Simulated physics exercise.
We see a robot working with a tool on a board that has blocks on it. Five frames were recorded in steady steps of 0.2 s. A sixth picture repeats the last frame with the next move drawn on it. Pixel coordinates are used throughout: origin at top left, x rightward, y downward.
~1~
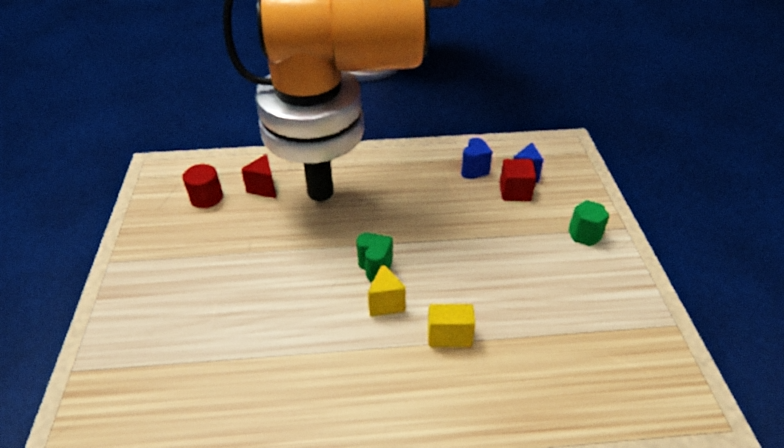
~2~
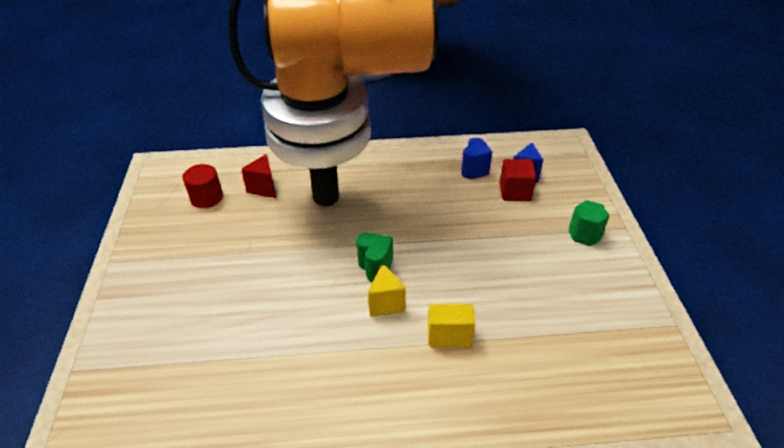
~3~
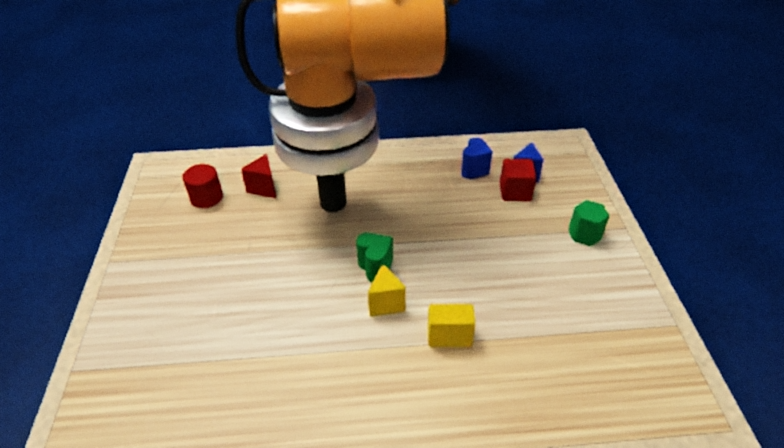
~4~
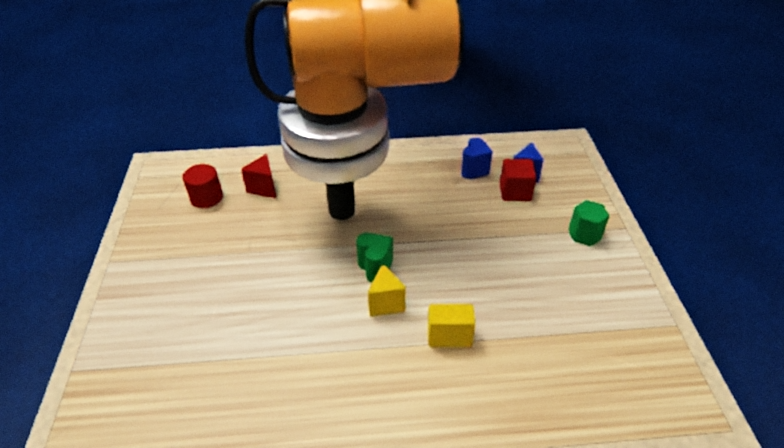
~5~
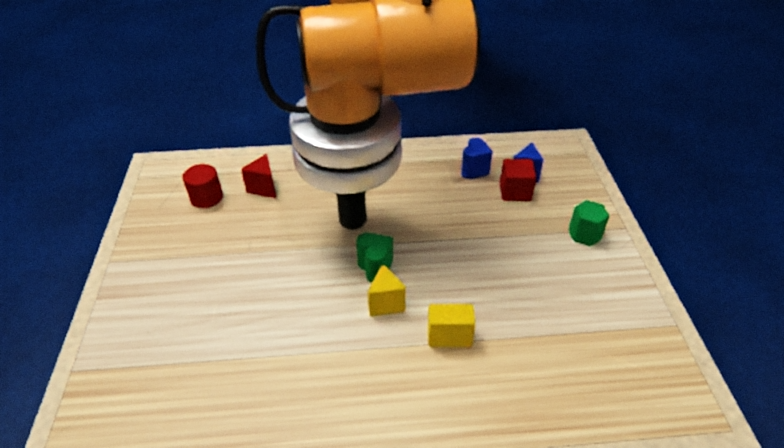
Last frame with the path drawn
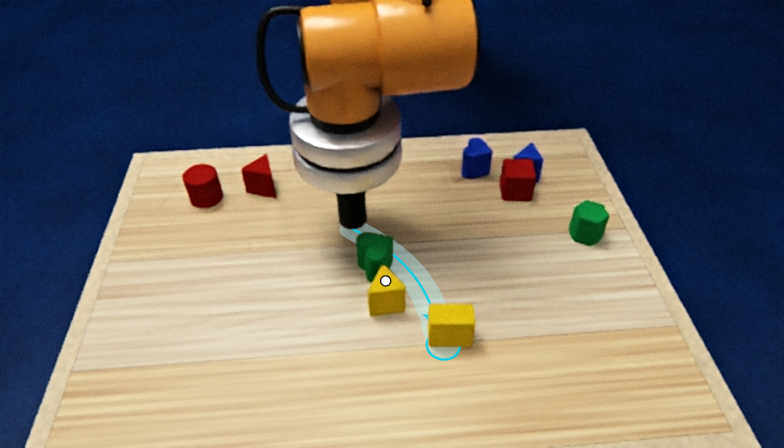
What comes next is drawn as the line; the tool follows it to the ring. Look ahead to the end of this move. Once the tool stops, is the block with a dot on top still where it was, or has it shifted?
At the moment the path ends, the block with a dot on top still stands where it did.
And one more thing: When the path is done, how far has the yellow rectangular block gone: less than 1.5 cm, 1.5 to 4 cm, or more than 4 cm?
1.5 to 4 cm.
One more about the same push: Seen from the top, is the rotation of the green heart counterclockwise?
I believe not.
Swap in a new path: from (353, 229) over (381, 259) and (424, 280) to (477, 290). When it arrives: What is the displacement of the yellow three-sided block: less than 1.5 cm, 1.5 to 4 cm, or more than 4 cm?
Travels 1.5 to 4 cm.
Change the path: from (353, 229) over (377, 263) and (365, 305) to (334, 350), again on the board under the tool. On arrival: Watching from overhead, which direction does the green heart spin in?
Rotates counter-clockwise.
Path on the board, from (353, 229) via (395, 256) and (426, 295), ending at (443, 345); the dot is on the yellow three-sided block.
On the path given first. One third of the way, tool at (396, 249); green heart at (376, 250), turned 20° clockwise.
Two thirds of the way, tool at (426, 287); green heart at (377, 253), turned 35° clockwise.
At the end, tool at (444, 337); green heart at (377, 253), turned 35° clockwise; yellow three-sided block in place; yellow rectangular block at (471, 340), turned 60° anticlockwise.
